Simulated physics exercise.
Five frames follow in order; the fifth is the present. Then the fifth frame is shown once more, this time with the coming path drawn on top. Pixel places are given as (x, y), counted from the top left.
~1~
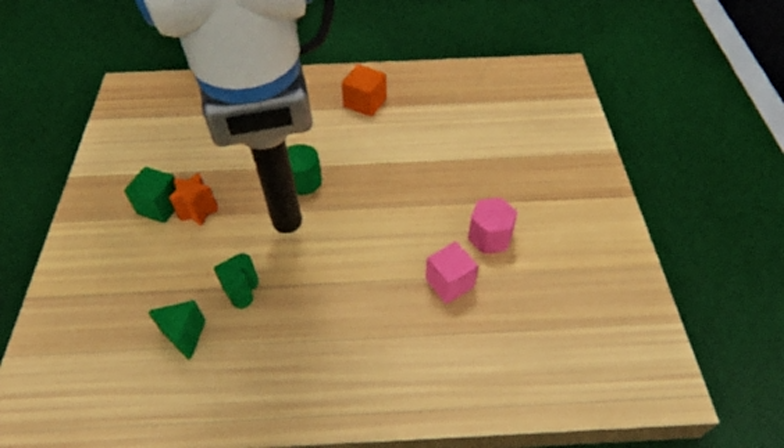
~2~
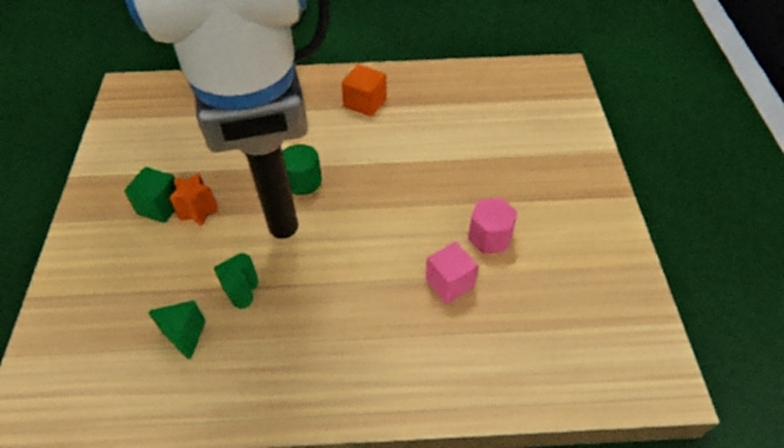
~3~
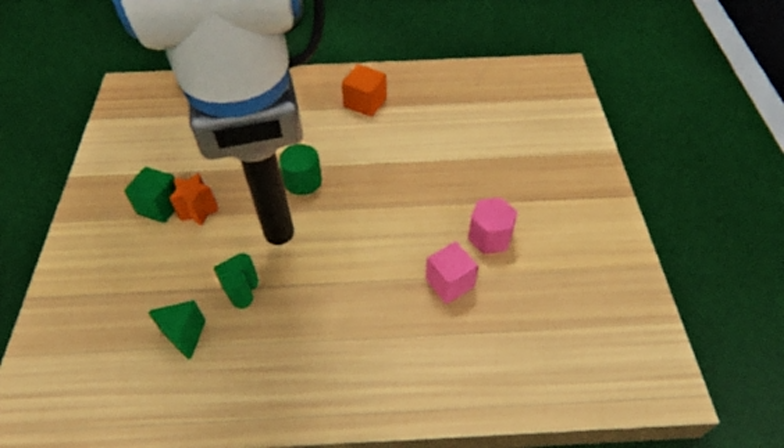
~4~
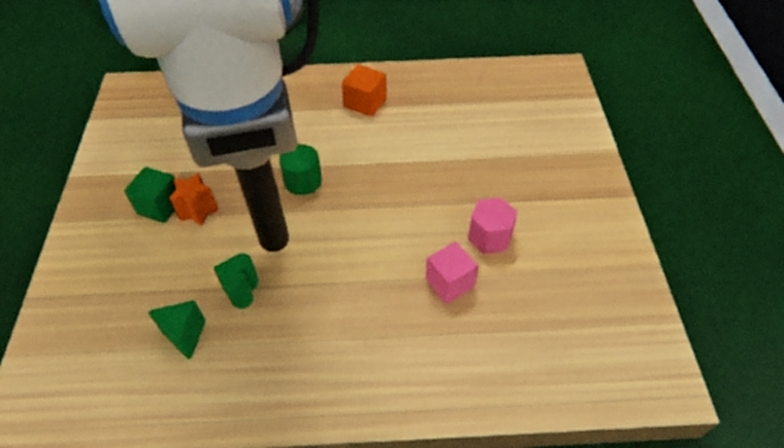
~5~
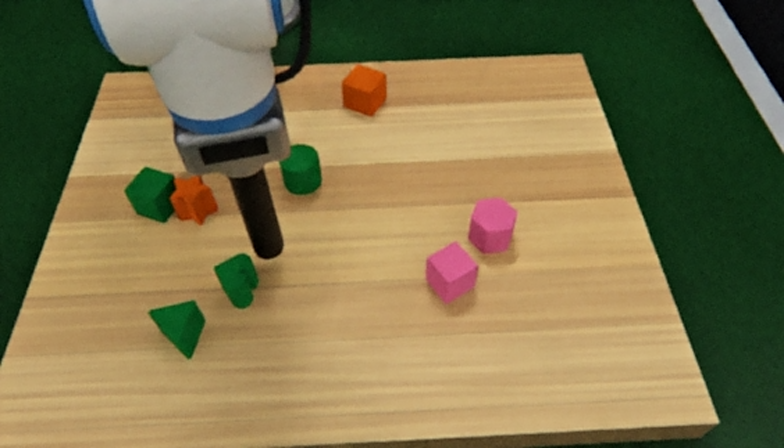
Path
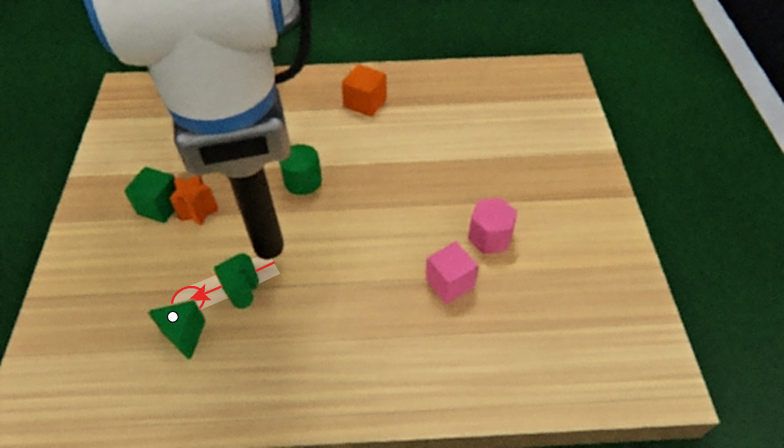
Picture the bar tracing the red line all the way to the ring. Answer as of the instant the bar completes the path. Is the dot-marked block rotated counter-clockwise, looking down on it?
Going by the path, no.
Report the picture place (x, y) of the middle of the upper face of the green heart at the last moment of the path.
The answer is (197, 302).
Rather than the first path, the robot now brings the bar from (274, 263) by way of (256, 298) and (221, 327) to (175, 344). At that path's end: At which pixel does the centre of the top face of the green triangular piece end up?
Located at (126, 329).
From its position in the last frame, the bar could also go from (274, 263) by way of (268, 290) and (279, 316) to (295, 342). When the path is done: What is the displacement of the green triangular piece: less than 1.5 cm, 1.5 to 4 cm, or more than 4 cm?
My prediction: Under 1.5 cm.
Drawn move, from (274, 263) to (188, 301); the dot is on the green triangular piece.
What follows on the original path. Halfway along, bar (226, 268); green triangular piece (170, 320); green heart (209, 292), turned 45° anticlockwise.
At the end, bar (181, 287); green triangular piece (170, 328), turned 40° clockwise; orange star still; green heart (197, 302), turned 115° anticlockwise.
